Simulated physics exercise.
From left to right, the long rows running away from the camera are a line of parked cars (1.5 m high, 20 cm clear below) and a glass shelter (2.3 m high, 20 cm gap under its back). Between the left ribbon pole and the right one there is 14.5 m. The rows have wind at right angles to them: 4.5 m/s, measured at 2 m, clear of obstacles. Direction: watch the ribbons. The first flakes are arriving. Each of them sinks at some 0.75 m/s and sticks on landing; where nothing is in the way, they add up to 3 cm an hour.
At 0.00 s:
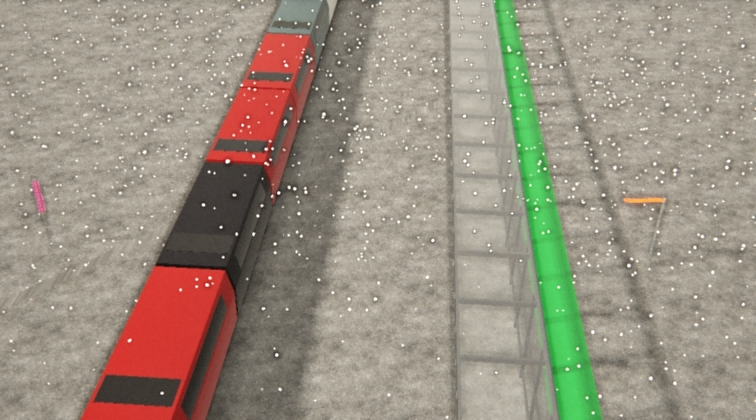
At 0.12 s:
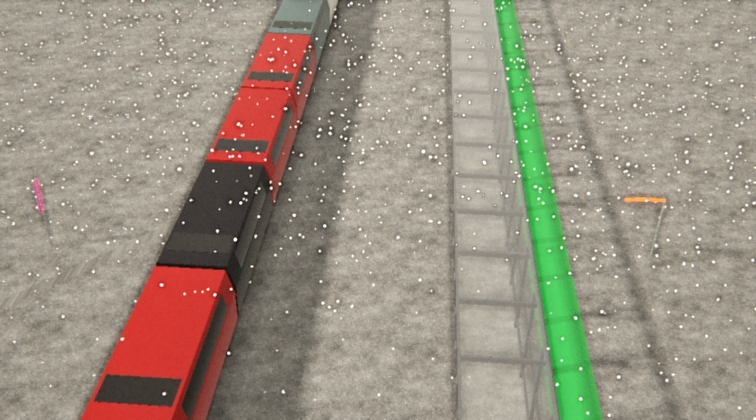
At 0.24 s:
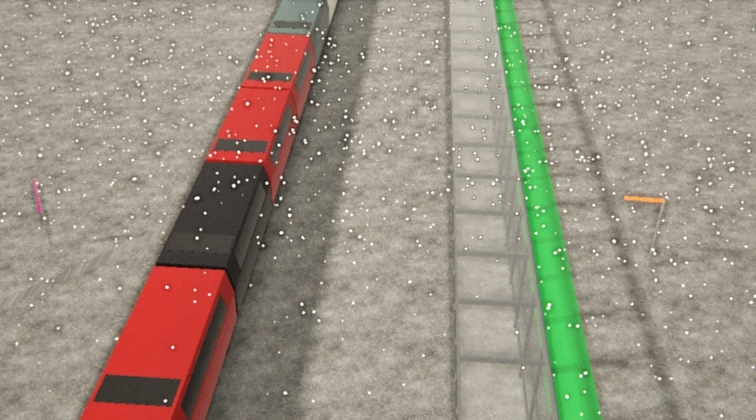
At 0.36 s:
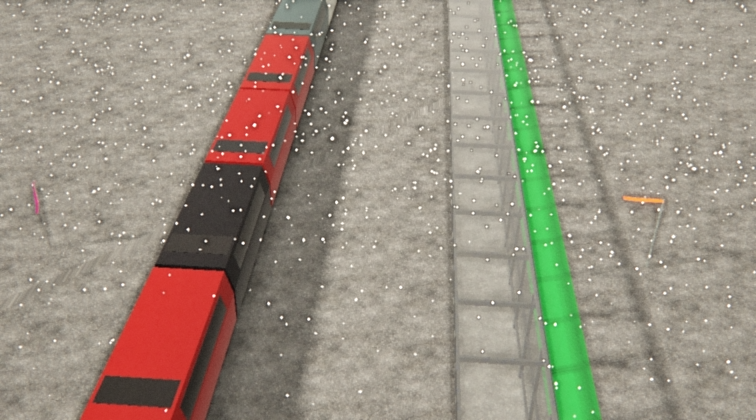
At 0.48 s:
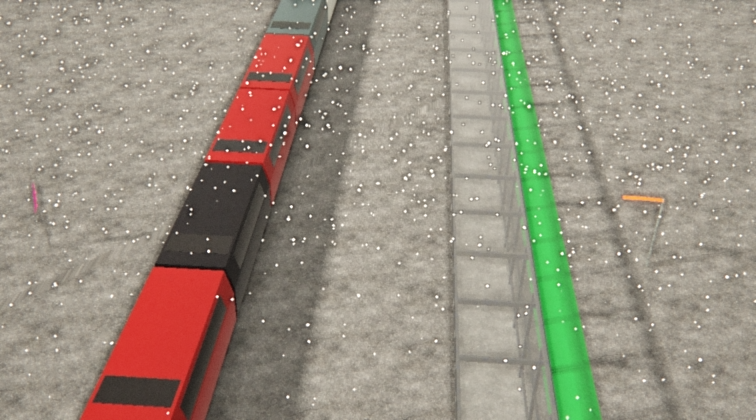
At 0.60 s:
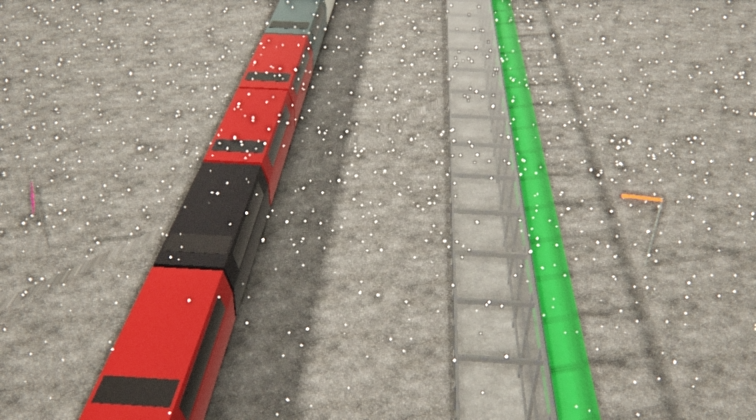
On open grey ground, light flakes drift above a line of red, black and grey parked cars and a glass shelter edged in green, while an orange ribbon streams left and a pink one hangs, barely stirring.
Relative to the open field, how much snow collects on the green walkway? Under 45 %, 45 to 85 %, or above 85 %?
Over 85 %.
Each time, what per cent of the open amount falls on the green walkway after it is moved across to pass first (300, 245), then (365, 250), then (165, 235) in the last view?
Going place by place, it's about 70, 70 and 90 %.
10 minutes on, 6 mm on the green walkway, 5 mm in the open.
30 minutes on, 17 mm on the green walkway, 15 mm in the open.
60 minutes on, 34 mm on the green walkway, 30 mm in the open, so the green walkway has 114 % of the open amount; the left half of it has 112 %, the right half 115 %.
